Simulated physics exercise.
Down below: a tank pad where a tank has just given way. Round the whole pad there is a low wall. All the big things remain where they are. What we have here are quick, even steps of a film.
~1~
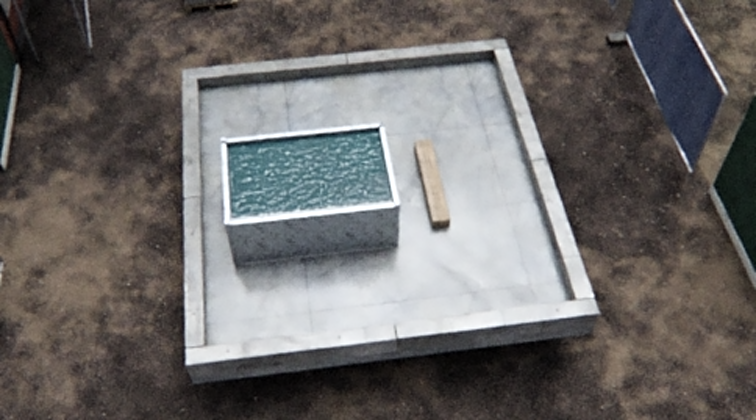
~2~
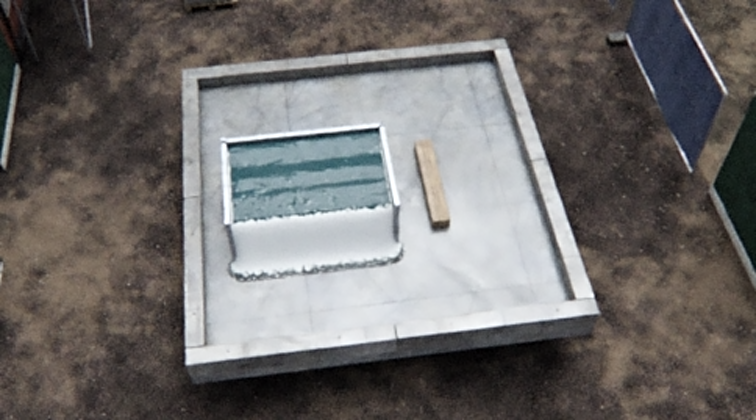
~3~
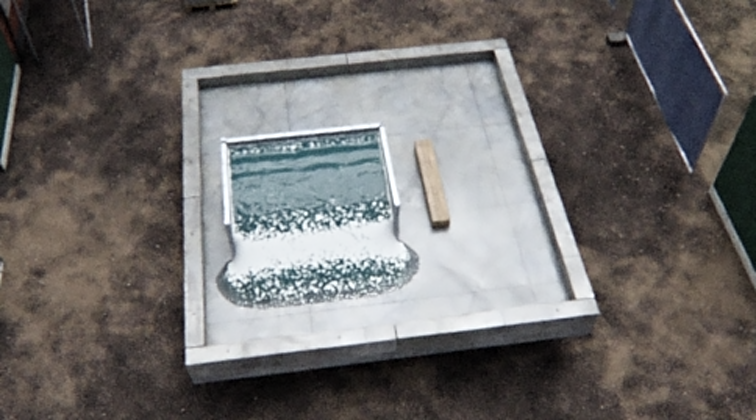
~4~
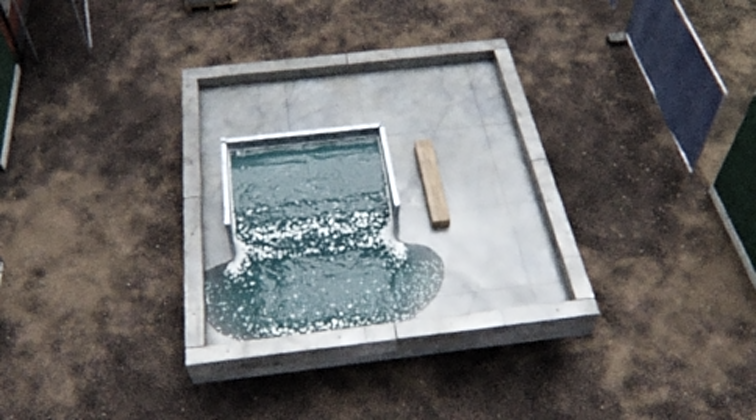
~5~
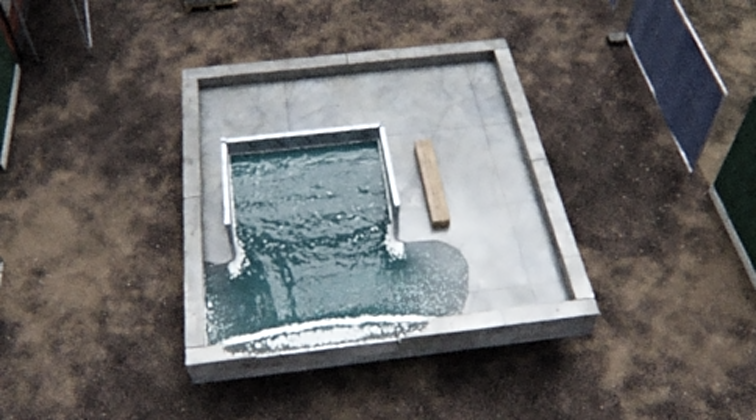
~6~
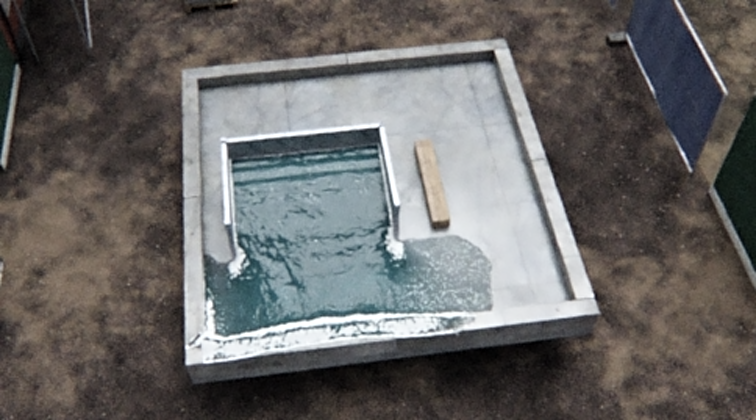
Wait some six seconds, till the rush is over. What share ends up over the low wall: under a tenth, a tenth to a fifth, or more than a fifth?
The part that gets over is more than a fifth.
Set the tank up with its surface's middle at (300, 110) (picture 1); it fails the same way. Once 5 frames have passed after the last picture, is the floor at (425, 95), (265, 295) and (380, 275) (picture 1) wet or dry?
In sequence: Spared, soaked, soaked.
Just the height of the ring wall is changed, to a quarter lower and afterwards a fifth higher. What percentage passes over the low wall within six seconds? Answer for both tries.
The first case gives roughly 48 in a hundred and the second roughly 22 in a hundred.
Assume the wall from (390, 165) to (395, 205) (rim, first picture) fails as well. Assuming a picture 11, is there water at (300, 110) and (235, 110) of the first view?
First point bare, second point bare.
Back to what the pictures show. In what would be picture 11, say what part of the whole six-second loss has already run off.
Share gone by then: About 50 %.
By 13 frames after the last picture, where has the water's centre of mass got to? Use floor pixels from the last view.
The balance point is around (342, 272).
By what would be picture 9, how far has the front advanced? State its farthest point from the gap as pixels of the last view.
My estimate: Roughly (563, 309).
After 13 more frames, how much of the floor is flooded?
It comes to 40 per cent.
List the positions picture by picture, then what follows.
In the first frame, still water in the tank at (308, 175).
In the second frame, the front is at (232, 265), out from the gap at (315, 241).
In the third frame, water pours out at (316, 242) and has run to (224, 285).
In the fourth frame, the front is at (212, 316), out from the gap at (316, 243).
In the fifth frame, water pours out at (316, 244) and has run to a hidden place.
In the sixth frame, the front is at a hidden place, out from the gap at (316, 244).
A moment on, water covers 25 % of the floor; the low wall has let 9 % over.
Next, water covers 25 % of the floor; the low wall has let 18 % over.
Then, water covers 40 % of the floor; the low wall has let 33 % over.
Later, water covers 60 % of the floor; the low wall has let 35 % over.
In the end, water covers 70 % of the floor; the low wall has let 35 % over.
